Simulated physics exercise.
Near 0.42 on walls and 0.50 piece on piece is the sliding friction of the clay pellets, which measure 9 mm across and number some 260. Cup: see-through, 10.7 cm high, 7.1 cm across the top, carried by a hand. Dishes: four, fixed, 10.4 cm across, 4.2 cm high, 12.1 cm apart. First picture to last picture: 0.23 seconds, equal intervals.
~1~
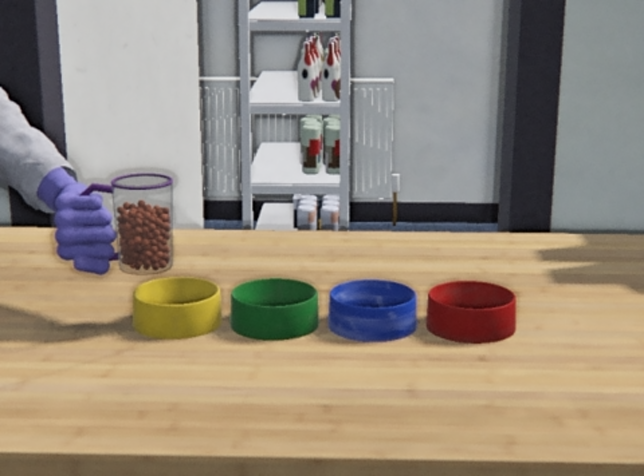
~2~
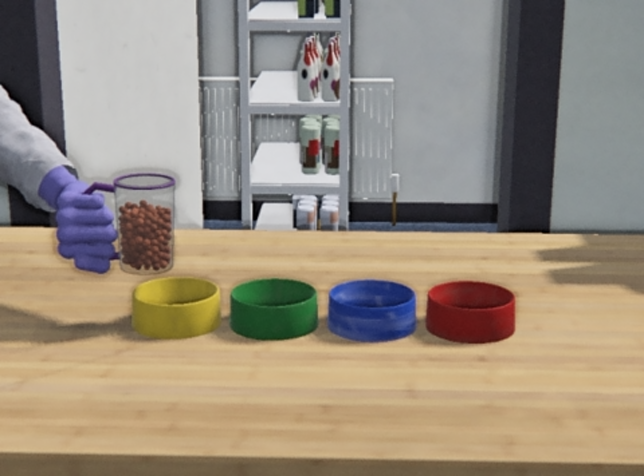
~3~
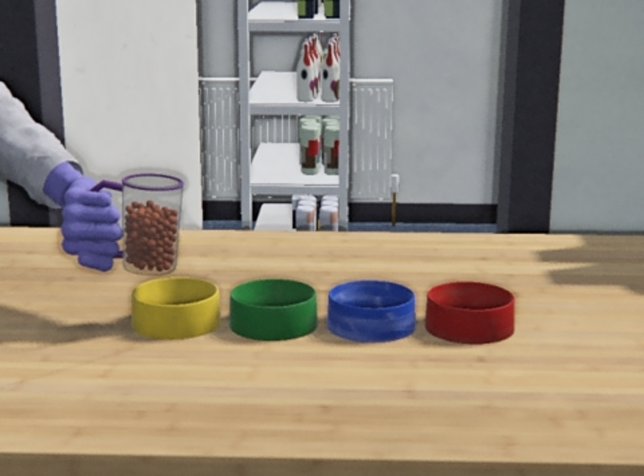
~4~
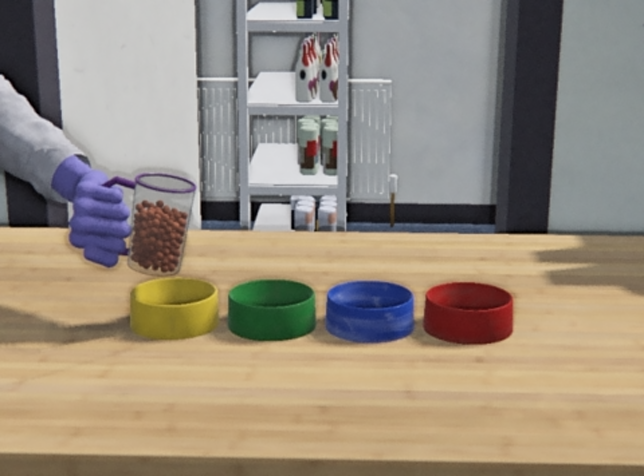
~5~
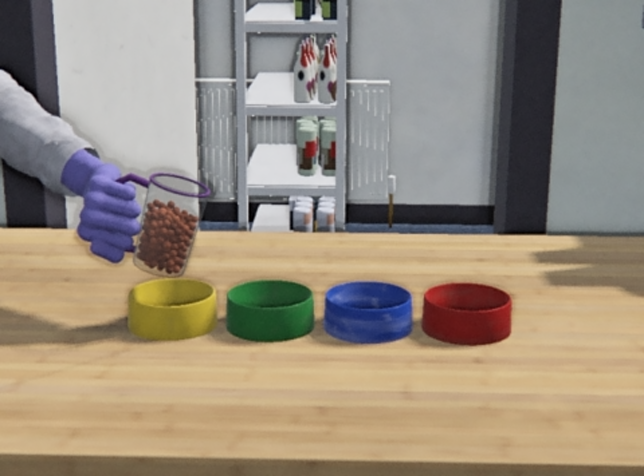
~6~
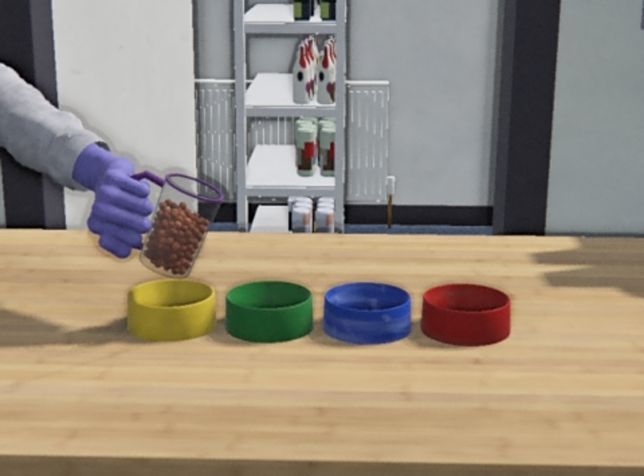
A purple-gloved hand moves a clear cup of brown pieces right, gradually tilting it rightward.
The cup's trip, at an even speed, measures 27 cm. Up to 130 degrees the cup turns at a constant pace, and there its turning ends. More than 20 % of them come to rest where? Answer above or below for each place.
Red dish: Below, blue dish: Above, green dish: Below, yellow dish: Below, counter: Above.
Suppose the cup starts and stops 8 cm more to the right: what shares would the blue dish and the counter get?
Then the blue dish would get 0 and the counter 0.
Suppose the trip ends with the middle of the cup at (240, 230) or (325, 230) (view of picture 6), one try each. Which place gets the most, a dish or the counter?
I'd expect green to win the first try and blue the second.
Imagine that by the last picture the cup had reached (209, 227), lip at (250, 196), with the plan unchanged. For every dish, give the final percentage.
Then red 10, blue 50, green 0, and yellow 0.
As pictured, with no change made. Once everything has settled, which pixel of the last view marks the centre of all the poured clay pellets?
Resting centre estimate: Around (401, 322).
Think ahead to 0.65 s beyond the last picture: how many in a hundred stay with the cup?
Near 95 per cent of the load.
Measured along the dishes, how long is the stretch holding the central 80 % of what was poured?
Length: Approx. 13 cm.
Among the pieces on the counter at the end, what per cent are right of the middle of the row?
About 100 %.
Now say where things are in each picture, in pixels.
The first frame shows cup at (144, 224), tilt 0 degrees, lip at (171, 182), moved 0.0 cm; middle of the pieces at (143, 233); yellow dish at (176, 291); green dish at (274, 293); blue dish at (373, 294); red dish at (472, 295).
The second frame shows cup at (146, 224), tilt 1 degrees, lip at (174, 182), moved 0.3 cm; middle of the pieces at (144, 233).
The third frame shows cup at (151, 225), tilt 5 degrees, lip at (182, 185), moved 1.0 cm; middle of the pieces at (149, 233).
The fourth frame shows cup at (160, 225), tilt 10 degrees, lip at (195, 188), moved 2.2 cm; middle of the pieces at (157, 233).
The fifth frame shows cup at (169, 226), tilt 16 degrees, lip at (208, 193), moved 3.6 cm; middle of the pieces at (165, 234).
The sixth frame shows cup at (179, 227), tilt 22 degrees, lip at (222, 198), moved 4.9 cm; middle of the pieces at (175, 234); yellow dish at (171, 294); green dish at (269, 295); blue dish at (368, 297); red dish at (467, 298).
Then, 0.40 s after the last picture, tilt 75 degrees; cup holds 100 %.
Then, 0.65 s after the last picture, tilt 110 degrees; cup holds 95 %, blue 5 %.
Then, 1.02 s after the last picture, tilt 130 degrees; cup holds 0 %, red 15 %, blue 45 %.
In the end, red 15 %, blue 45 %, green 0 %, yellow 0 %, counter 40 %.
